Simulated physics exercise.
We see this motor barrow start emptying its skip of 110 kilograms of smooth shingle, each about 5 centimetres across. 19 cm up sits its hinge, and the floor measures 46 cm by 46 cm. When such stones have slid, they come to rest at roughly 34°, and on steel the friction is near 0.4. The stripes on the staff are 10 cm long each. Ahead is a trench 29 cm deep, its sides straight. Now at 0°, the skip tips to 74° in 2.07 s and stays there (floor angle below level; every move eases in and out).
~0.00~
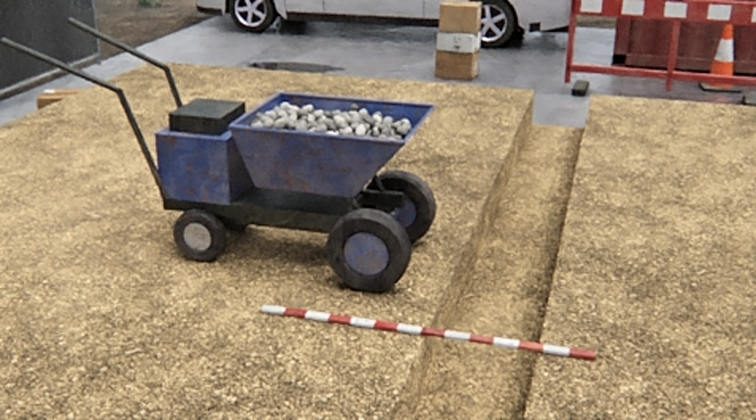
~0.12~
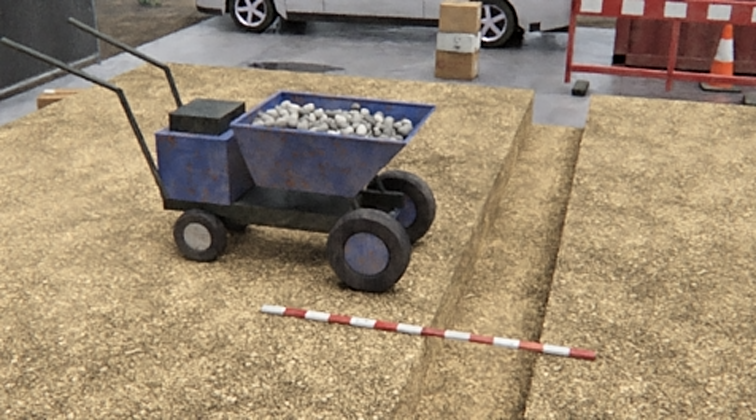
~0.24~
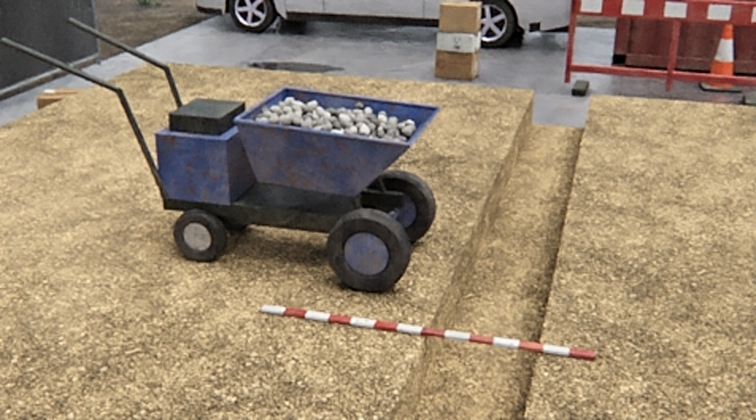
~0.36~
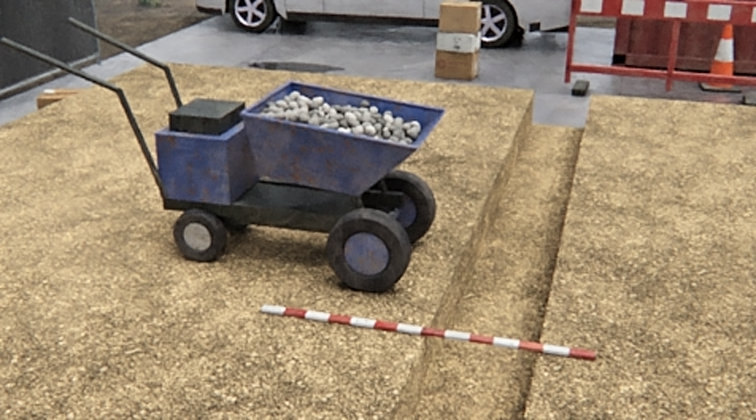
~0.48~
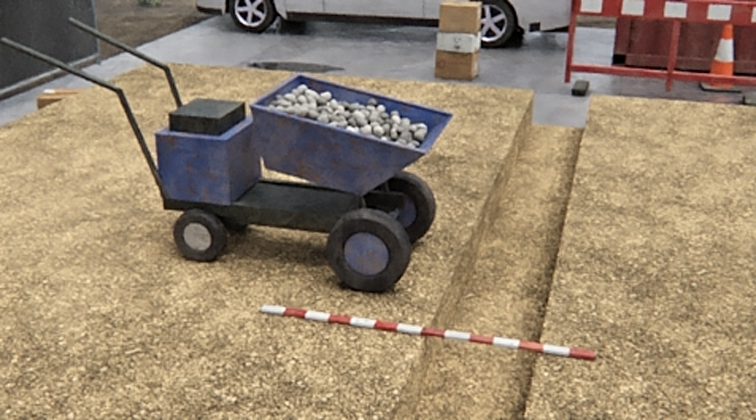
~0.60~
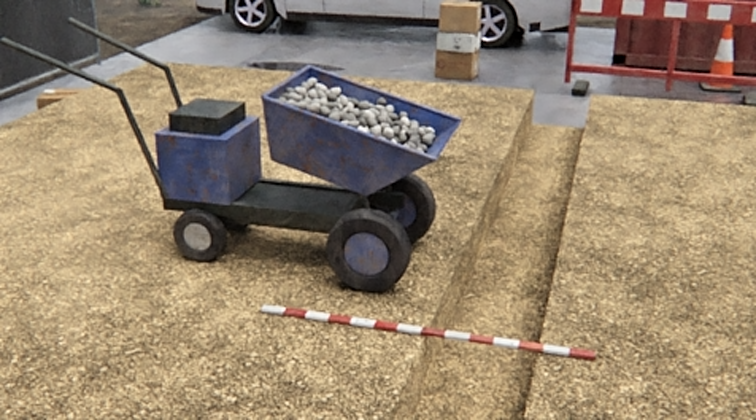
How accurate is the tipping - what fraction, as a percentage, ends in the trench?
Close to 74 in every hundred.
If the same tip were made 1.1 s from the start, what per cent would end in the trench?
Probably about 60 in a hundred.
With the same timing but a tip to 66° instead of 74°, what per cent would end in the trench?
Share in trench: Approx. 75%.
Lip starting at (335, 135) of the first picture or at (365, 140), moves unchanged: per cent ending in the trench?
That gives roughly 100 per cent and roughly 100 per cent.
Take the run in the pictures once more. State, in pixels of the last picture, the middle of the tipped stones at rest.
The resting stones are centred at roughly (526, 325).
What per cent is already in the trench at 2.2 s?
Approx. 55 % of the load.
After 1.5 s the floor is at 62°; 92 % in the skip, 8 % in the trench; the foremost stones are at (538, 269).
After 2.2 s the floor is at 74°; 19 % in the skip, 56 % in the trench, 25 % past the trench; the foremost stones are at (700, 304).
After 2.5 s the floor is at 74°; 3 % in the skip, 71 % in the trench, 26 % past the trench; the foremost stones are at (754, 303).
After 4.5 s the floor is at 74°; 0 % in the skip, 74 % in the trench, 26 % past the trench; the foremost stones are past the picture's edge.
